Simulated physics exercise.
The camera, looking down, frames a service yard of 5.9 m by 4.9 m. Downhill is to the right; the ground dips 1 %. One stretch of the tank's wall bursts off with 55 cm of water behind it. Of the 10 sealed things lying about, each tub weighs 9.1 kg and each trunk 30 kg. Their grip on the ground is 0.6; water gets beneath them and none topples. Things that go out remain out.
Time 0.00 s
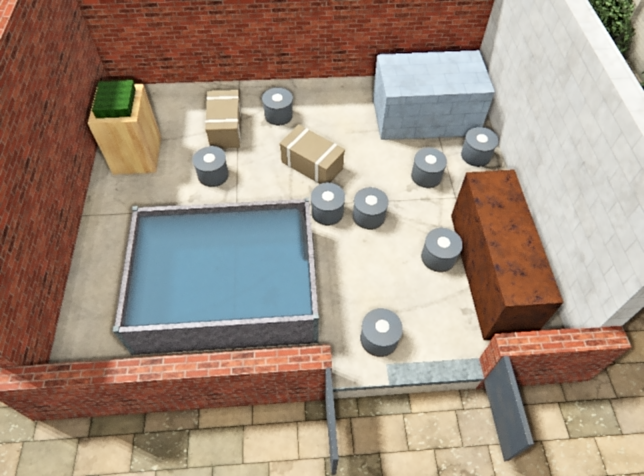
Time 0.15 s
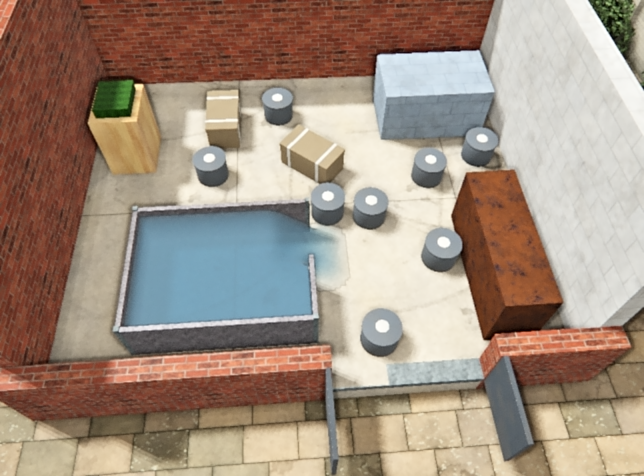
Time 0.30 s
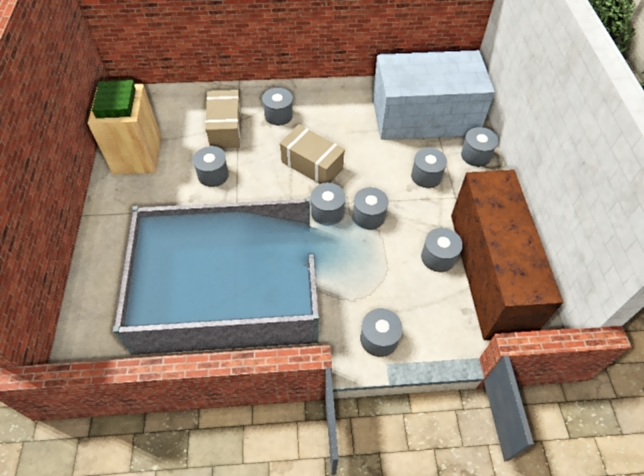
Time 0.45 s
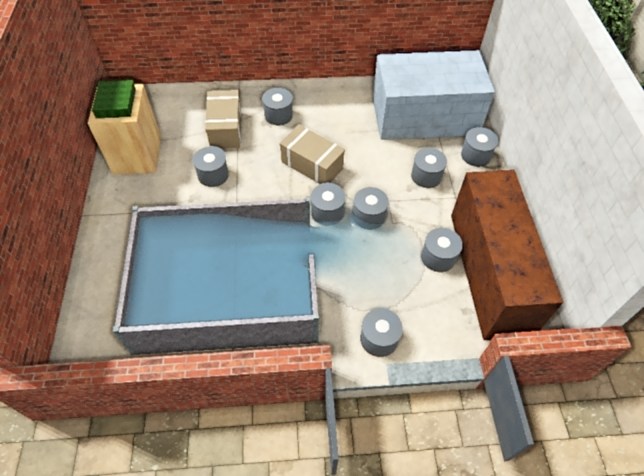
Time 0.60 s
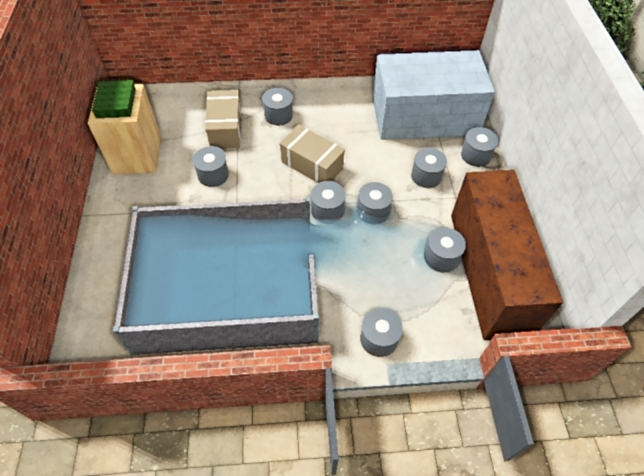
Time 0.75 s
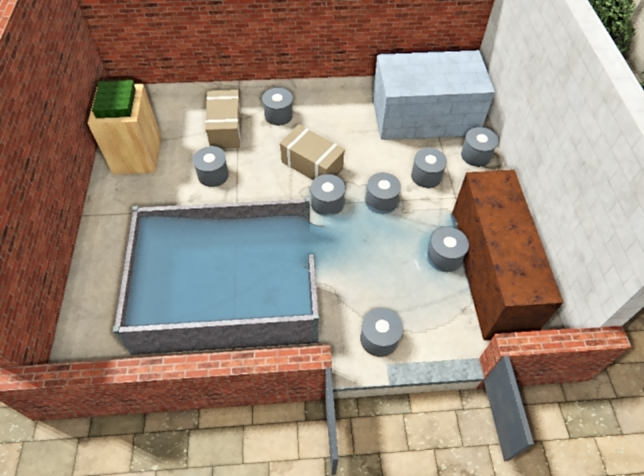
A brick-walled yard with a pale wall on the right is seen from above by a still camera. A grey-walled tank of blue water fills the left, with eight grey tubs, two tan boxes, a pale blue block behind and a rusty brown one at right. The tank's right side bursts open, water fans rightward across the floor, and a few nearby tubs shift slightly, the middle one sliding right and back.
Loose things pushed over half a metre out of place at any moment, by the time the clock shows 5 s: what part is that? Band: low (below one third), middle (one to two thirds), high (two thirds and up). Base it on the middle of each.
Low.
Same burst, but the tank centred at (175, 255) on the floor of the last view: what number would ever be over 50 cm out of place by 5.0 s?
Count: 5.
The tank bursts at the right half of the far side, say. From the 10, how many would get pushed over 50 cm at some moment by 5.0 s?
The answer then is 4.
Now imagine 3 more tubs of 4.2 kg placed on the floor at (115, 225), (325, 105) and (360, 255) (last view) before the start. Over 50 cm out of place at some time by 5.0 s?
Respectively: Doesn't reach it; doesn't reach it; tops it.
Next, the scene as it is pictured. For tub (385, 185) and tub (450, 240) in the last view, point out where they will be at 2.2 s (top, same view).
First one near (417, 132), second near (450, 325).
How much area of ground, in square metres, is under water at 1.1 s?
Somewhere about 7.0 m2, give or take.
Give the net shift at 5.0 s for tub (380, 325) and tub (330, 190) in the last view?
The first ends 0 centimetres from its start and the second 20 centimetres.
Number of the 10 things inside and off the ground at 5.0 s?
The count is 2.
After 1.1 s 1 of 10 are over 50 cm from their spots; 1 afloat.
After 2.2 s 3 of 10 are over 50 cm from their spots; 4 afloat.
After 3.5 s 3 of 10 are over 50 cm from their spots; 3 afloat.
After 5.0 s 3 of 10 are over 50 cm from their spots, and 3 have been at some point; 2 afloat.
